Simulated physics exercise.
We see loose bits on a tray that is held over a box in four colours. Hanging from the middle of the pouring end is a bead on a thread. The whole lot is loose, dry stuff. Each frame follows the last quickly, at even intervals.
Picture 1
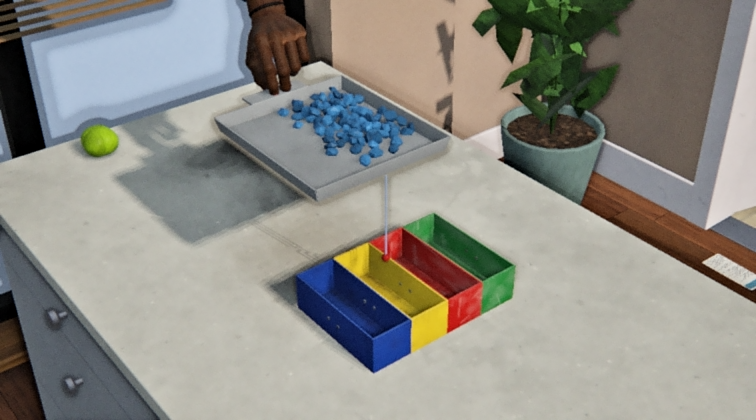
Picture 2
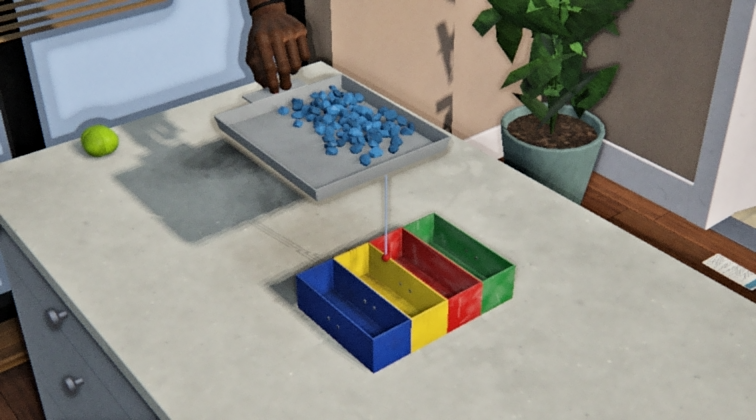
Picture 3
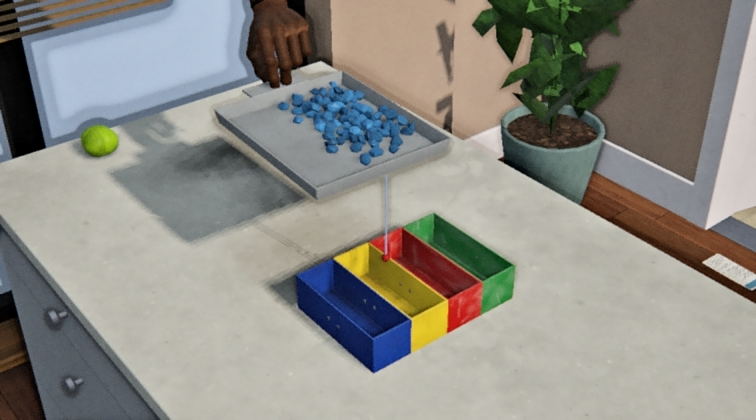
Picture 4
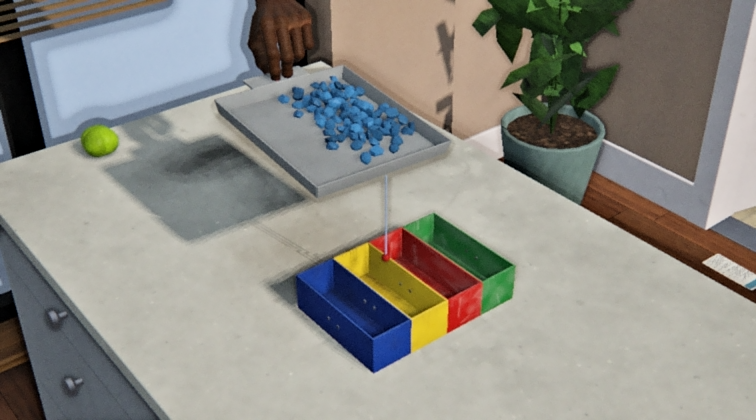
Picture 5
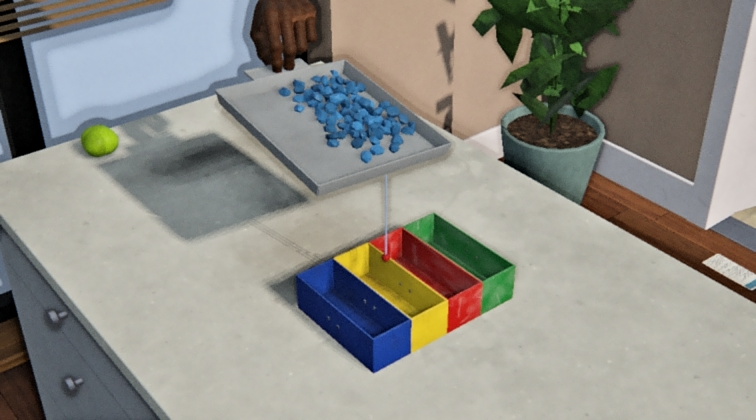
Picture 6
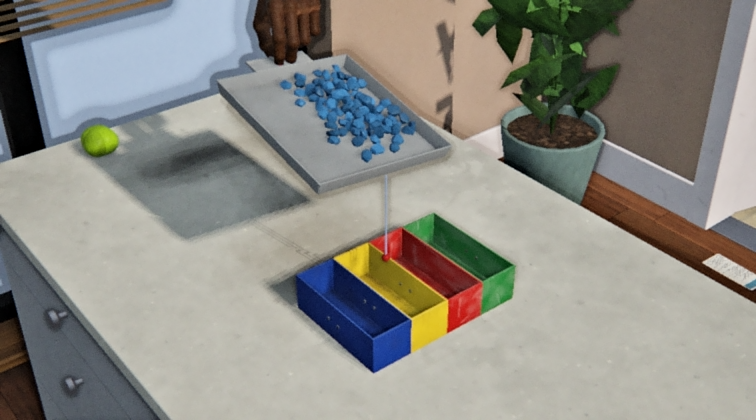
A dark hand grips the far end of a grey tray of blue stones above a pale countertop, seen from a raised, angled viewpoint that stays still. Below the tray, where a bead hangs on a thread, sits an open box with blue, yellow, red and green cells, with a lime at left and a potted plant at right. The hand slowly raises the tray's far end, tilting it slightly towards the box, while the stones barely shift.
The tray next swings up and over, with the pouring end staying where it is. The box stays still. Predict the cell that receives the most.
Most of it goes into the green cell.
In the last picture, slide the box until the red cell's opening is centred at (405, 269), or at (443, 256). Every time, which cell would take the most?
The green one; the cell in red.
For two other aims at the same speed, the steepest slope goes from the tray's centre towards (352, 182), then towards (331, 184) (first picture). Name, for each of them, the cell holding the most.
Try 1 - blue; try 2 - the blue cell.
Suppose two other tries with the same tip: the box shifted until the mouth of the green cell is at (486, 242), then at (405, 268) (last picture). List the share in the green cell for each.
About 30% on the first try and 0% on the second.
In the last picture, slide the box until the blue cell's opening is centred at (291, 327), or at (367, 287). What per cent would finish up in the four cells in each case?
0 % for the first, 100 % for the second.
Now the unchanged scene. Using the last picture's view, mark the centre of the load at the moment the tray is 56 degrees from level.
Roughly (404, 124).
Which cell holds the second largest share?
The red one.
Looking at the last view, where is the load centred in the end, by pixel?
(459, 275).
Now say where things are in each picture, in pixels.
The first frame shows corners of the pouring end (317, 188) and (446, 136), level; middle of the load (352, 125), aquarium stones; bead on its thread (386, 258); blue cell (392, 343); yellow cell (429, 323); red cell (464, 305); green cell (498, 287).
The second frame shows corners of the pouring end (317, 187) and (446, 137), level; middle of the load (352, 124).
The third frame shows corners of the pouring end (318, 186) and (446, 138), tipped barely, lowest at the right corner; middle of the load (352, 122).
The fourth frame shows corners of the pouring end (319, 184) and (447, 140), tipped a little, lowest at the right corner; middle of the load (352, 119).
The fifth frame shows corners of the pouring end (320, 183) and (447, 142), tipped a little, lowest at the right corner; middle of the load (353, 115).
The sixth frame shows corners of the pouring end (321, 181) and (448, 144), tipped a little, lowest at the right corner; middle of the load (354, 112); blue cell (392, 343); yellow cell (429, 323); red cell (464, 305); green cell (498, 287).
Just after the last frame, tray tipped steeply; almost all on the tray; just a few in the green cell; just a few falling or outside the box.
A moment on, tray tipped right over; roughly half on the tray; roughly a quarter in the green cell; just a few in the red cell; roughly a quarter falling or outside the box.
Further on, tray tipped past a quarter turn; the larger part in the green cell; roughly a quarter in the red cell; about a tenth falling or outside the box.
When it is over, tray tipped past a quarter turn; the larger part in the green cell; roughly a quarter in the red cell; not one in the blue cell; not one in the yellow cell; about a tenth outside the box.
